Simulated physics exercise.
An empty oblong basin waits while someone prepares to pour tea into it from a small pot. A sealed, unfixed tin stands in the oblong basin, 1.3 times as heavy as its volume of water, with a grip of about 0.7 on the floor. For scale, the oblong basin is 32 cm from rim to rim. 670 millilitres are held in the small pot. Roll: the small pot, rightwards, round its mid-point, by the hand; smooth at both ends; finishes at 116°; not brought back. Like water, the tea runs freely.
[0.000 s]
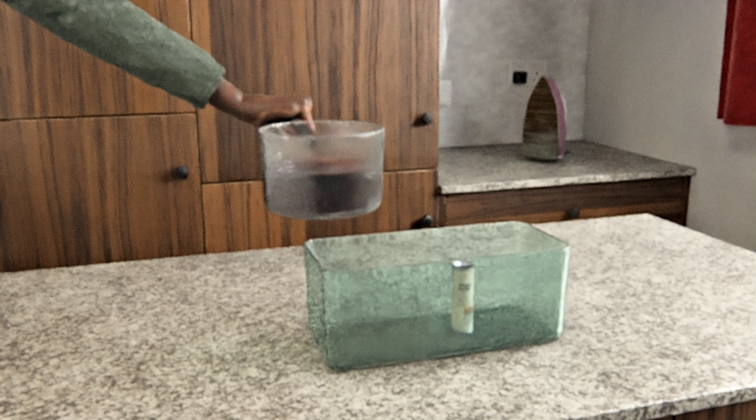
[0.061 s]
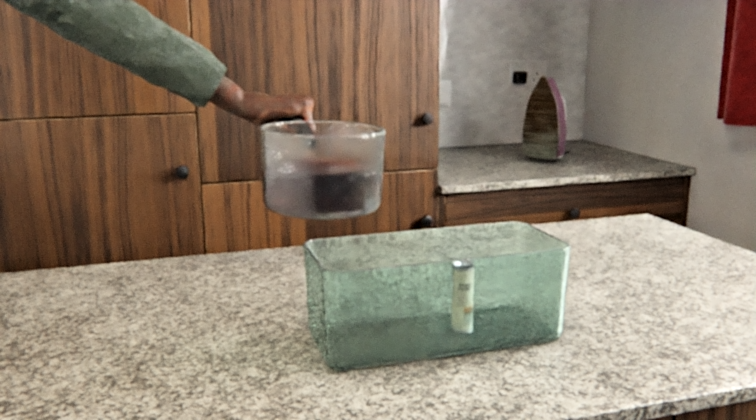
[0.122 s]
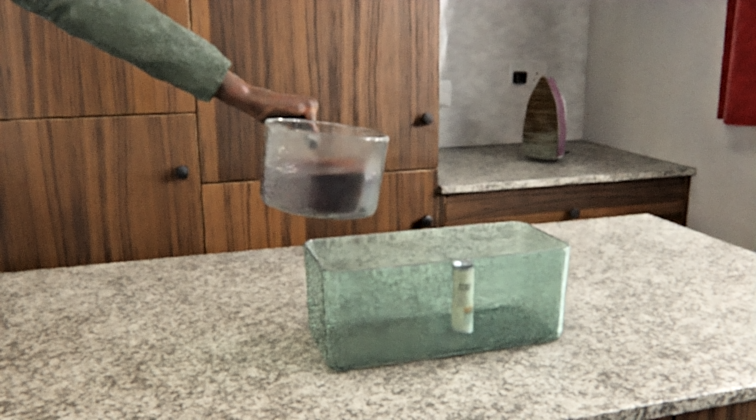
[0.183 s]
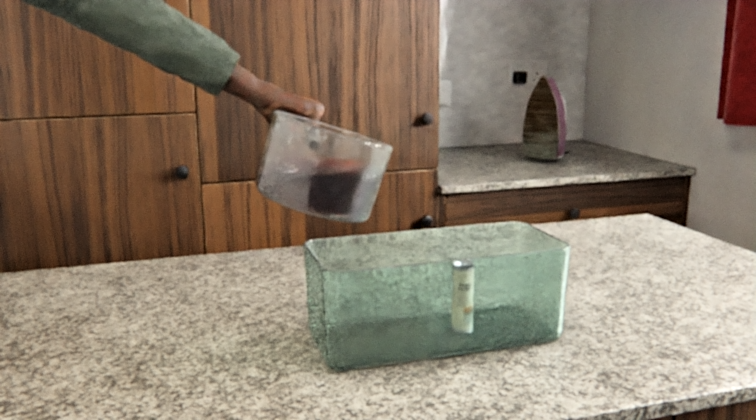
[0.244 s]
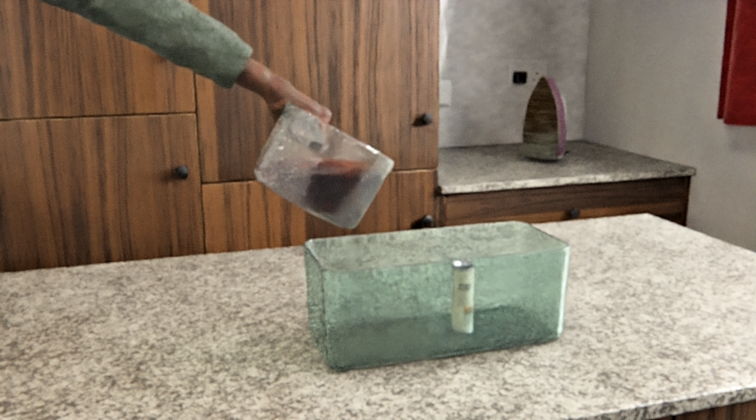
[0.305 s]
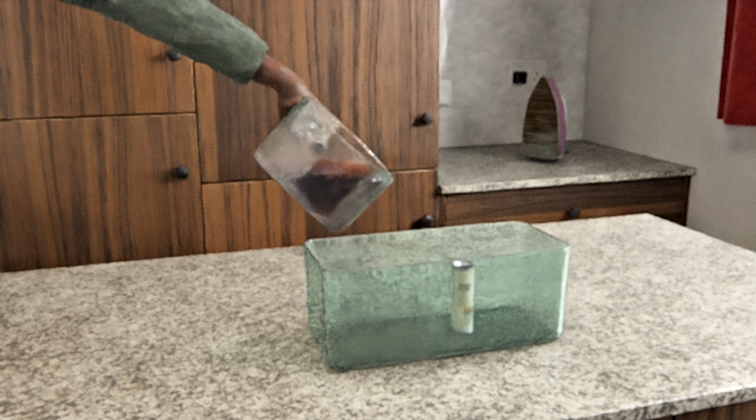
A hand steadily tilts a small clear pot of dark liquid rightward above a green basin.
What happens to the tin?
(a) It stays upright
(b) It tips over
The answer is a.
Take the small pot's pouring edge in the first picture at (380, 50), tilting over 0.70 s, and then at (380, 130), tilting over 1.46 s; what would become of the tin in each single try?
Trial 1 - tin stays standing; trial 2 - tin stays standing.
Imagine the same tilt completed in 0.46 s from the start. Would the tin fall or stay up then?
With that tilt, the tin stays on its base.
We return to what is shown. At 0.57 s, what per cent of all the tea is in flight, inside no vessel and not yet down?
Near 24 per cent at that moment.
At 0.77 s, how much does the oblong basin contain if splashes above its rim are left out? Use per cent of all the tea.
92 per cent, give or take a little.
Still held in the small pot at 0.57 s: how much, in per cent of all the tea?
Close to 30 in a hundred.
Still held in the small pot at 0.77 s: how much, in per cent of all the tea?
Roughly 5 percent remains.
After 0.57 s the tilt is 107° and 30 per cent is still to pour; the tin stands where it began.
After 0.77 s the tilt is 116° and 5 per cent is still to pour; the tin stands where it began.
After 0.98 s the tilt is 116° and 0 per cent is still to pour; the tin stands where it began.
After 1.20 s the tilt is 116° and 0 per cent is still to pour; the tin stands where it began.
In the end the tin stands where it began.
